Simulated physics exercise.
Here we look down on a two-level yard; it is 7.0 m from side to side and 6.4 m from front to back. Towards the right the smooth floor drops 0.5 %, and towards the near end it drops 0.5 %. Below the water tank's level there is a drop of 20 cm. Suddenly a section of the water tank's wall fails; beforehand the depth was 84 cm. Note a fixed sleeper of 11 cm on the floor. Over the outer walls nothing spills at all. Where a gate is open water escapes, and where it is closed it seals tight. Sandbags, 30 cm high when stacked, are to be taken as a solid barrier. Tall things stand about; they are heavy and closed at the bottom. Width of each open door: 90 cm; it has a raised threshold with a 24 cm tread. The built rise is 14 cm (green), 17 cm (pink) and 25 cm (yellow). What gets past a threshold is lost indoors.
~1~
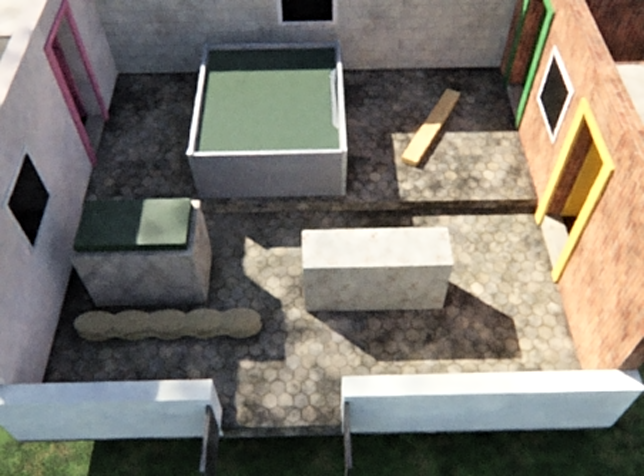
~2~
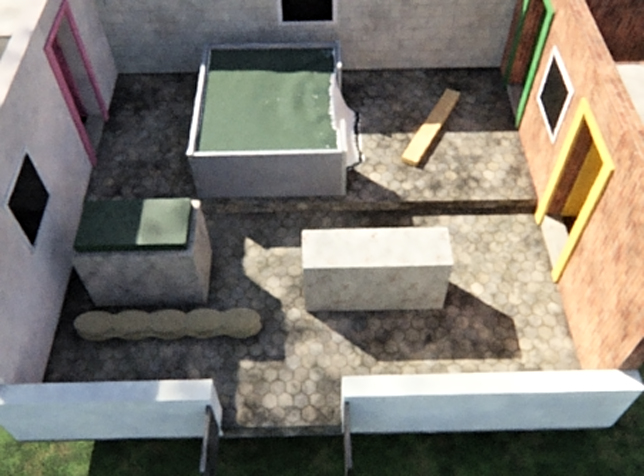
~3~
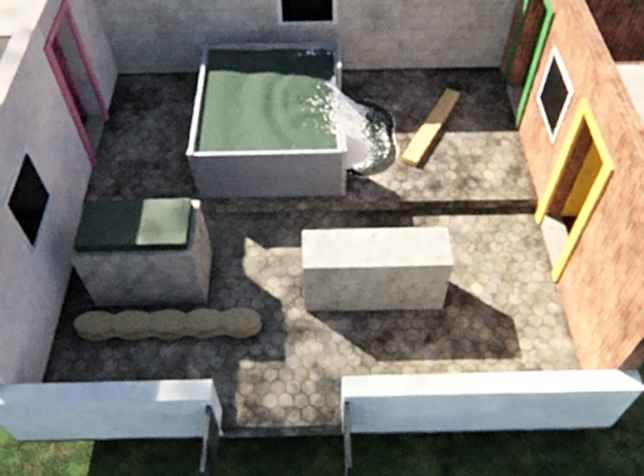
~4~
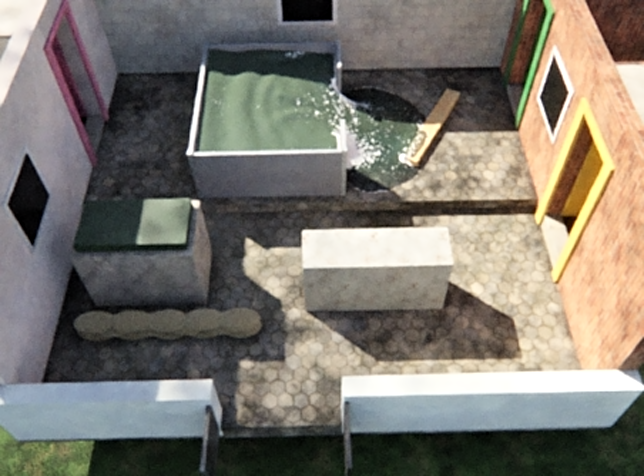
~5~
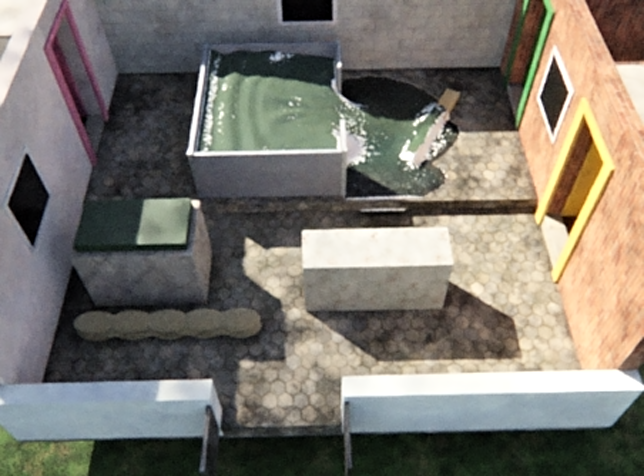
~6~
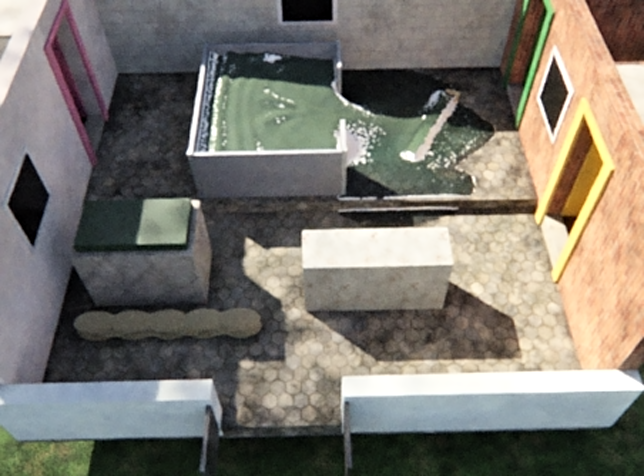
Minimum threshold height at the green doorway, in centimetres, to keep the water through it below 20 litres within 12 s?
35 cm.
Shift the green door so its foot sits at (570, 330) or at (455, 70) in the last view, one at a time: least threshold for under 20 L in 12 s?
Roughly 23 and 37 cm.
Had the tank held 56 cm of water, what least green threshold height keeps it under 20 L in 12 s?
21 cm.
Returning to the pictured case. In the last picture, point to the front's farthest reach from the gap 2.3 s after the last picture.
In the last picture, around (580, 401).
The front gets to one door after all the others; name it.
The pink one comes last.
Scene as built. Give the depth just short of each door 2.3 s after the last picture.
Depth at green 29 cm, at pink 0 cm, at yellow 21 cm.
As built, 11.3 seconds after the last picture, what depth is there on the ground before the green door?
It works out to about 8.0 centimetres deep.
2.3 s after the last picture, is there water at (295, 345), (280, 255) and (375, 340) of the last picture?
Taking the spots one by one: Untouched, untouched, untouched.
Then, 0.7 s after the last picture water covers 30 % of the floor, deepest (50 cm) near (493, 70); 31 cm at the green door, 30 litres in over its 14 cm threshold.
Then, 2.3 s after the last picture water covers 40 % of the floor, deepest (40 cm) near (577, 387); 29 cm at the green door, 244 litres in over its 14 cm threshold.
Then, 11.3 s after the last picture water covers 90 % of the floor, deepest (18 cm) near (295, 266); 8 cm at the green door, 383 litres in over its 14 cm threshold.
At the green door as built, the water peaked near 41 cm, 1.5 s after the last picture.
Run again over the same 12 s with other heights there, 63 litres in over 29 cm, 8 litres over 39 cm. The limit of 20 litres is kept from about 35 cm up.
